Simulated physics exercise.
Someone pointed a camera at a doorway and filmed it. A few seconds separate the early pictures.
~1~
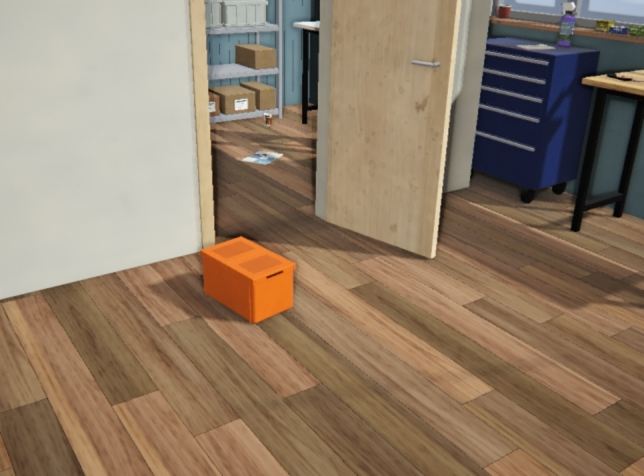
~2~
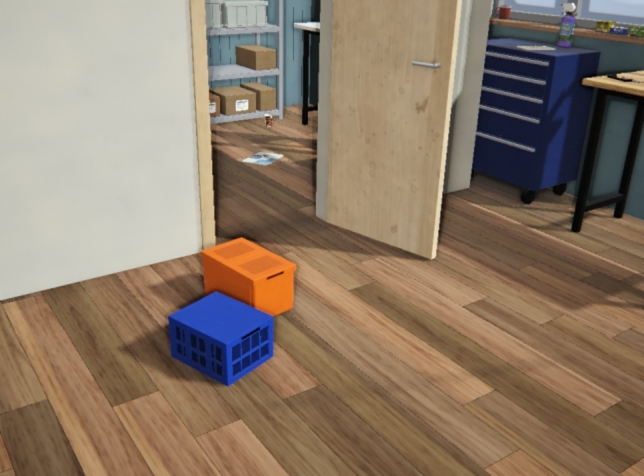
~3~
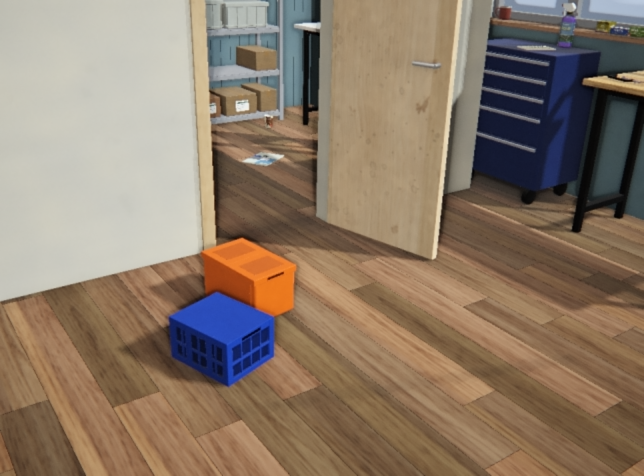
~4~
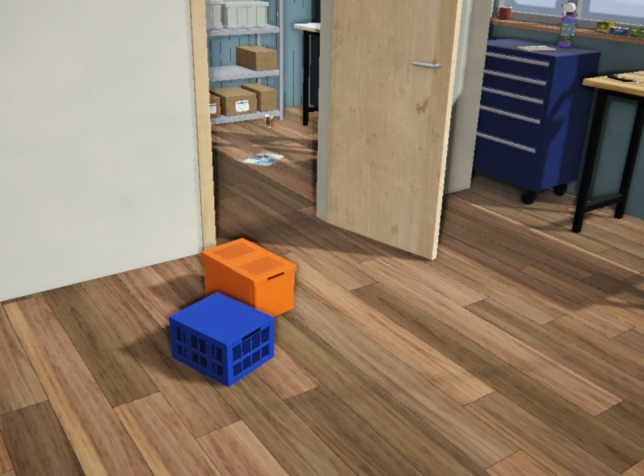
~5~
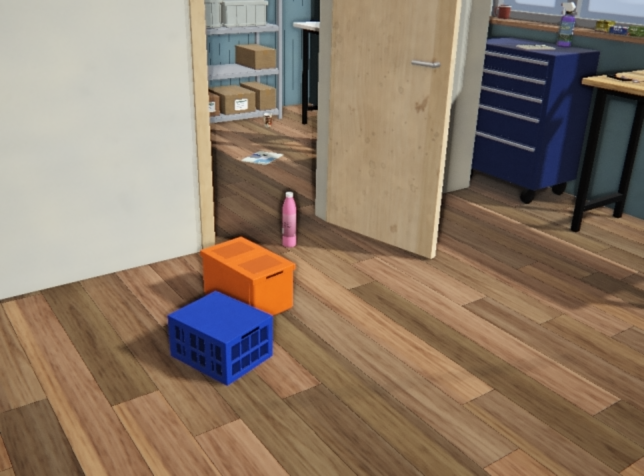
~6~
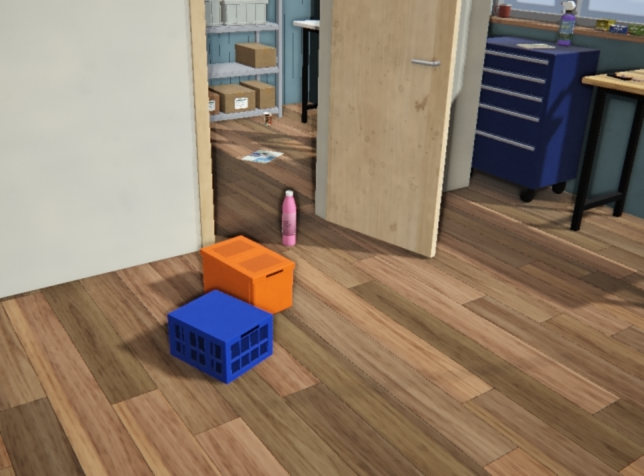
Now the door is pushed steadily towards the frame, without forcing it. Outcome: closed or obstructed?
Closed.
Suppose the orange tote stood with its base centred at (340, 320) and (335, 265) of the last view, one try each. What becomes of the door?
In order, the door swings completely to, then is hindered.
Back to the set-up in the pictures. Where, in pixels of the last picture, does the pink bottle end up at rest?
It finishes at around (248, 213).
Then, 1.30 s on from there, door 35° open.
Then, 1.80 s on from there, door 0° open; pink bottle shifted well along near (258, 207).
In the end, door 0° open; toppled on the floor, pink bottle; the other 2 unmoved. At the end, from the last picture's camera, pink bottle near (248, 213).
